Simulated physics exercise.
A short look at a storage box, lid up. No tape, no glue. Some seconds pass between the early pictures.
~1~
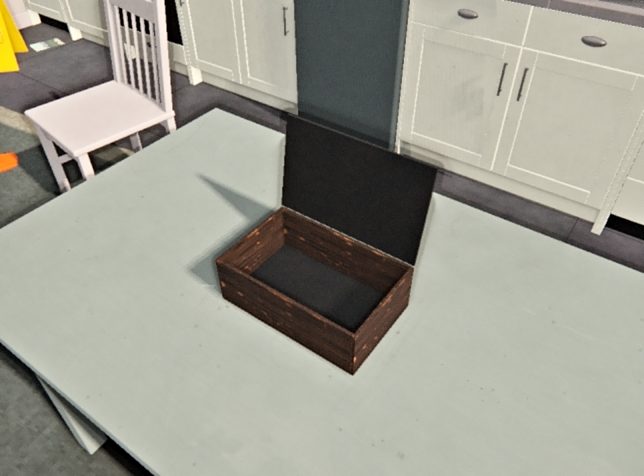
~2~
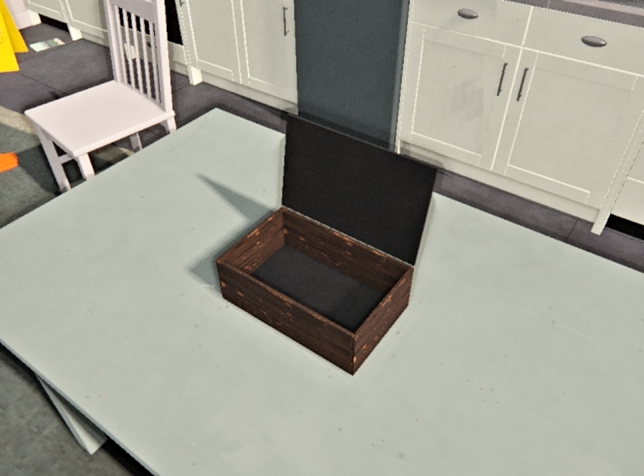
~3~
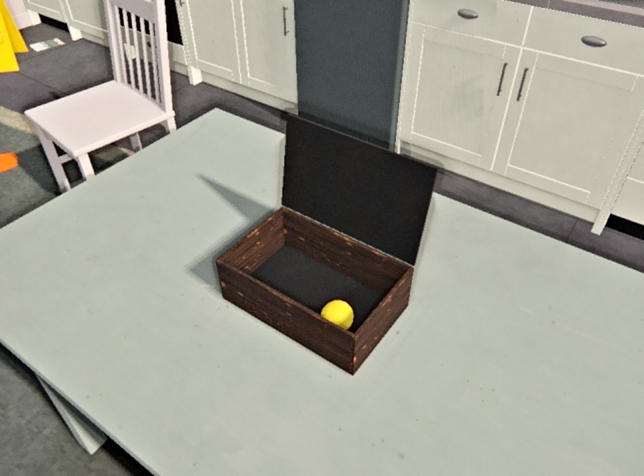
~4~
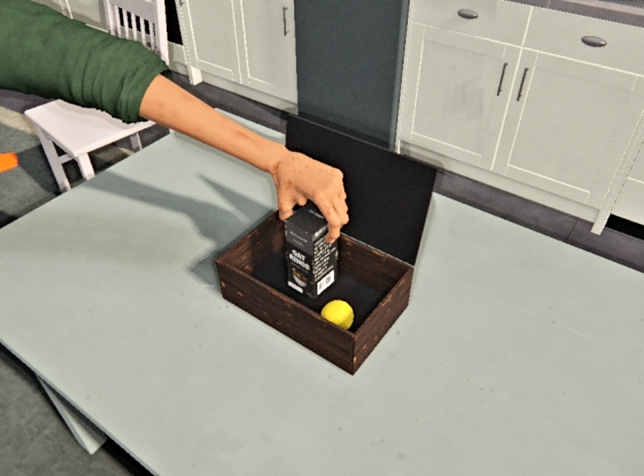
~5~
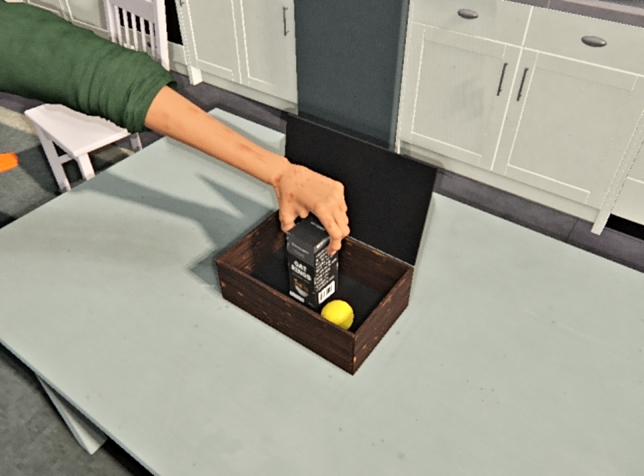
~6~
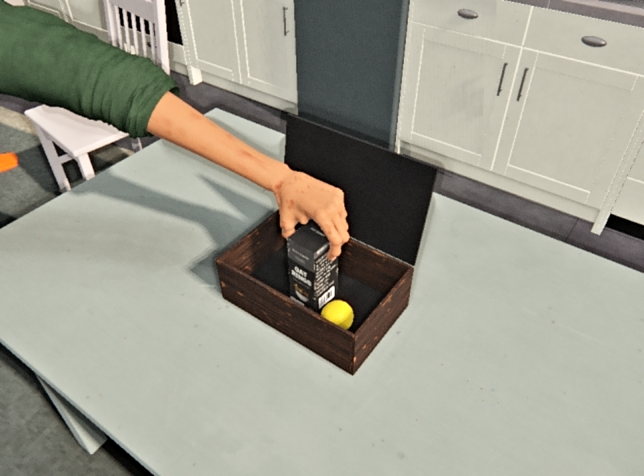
A yellow ball appears in the open wooden box, then a hand lowers a black carton inside.
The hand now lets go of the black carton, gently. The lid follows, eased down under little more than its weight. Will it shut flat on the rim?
The lid will not close.
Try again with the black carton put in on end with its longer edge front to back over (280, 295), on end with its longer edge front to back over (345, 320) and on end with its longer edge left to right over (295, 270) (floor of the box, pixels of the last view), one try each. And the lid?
First, it will not close; second, it is held up; third, it is held up.
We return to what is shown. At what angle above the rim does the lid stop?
Some 40° above the rim.
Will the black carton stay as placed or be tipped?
It stays as placed.
Then, 1.20 s later than the last frame, lid starting down.
Then, 1.70 s later than the last frame, lid 52° above the rim.
Then, 4.00 s later than the last frame, lid 42° above the rim.
When it is over, lid 41° above the rim; both as before. End places, in pixels of the last picture, black carton near (308, 272).
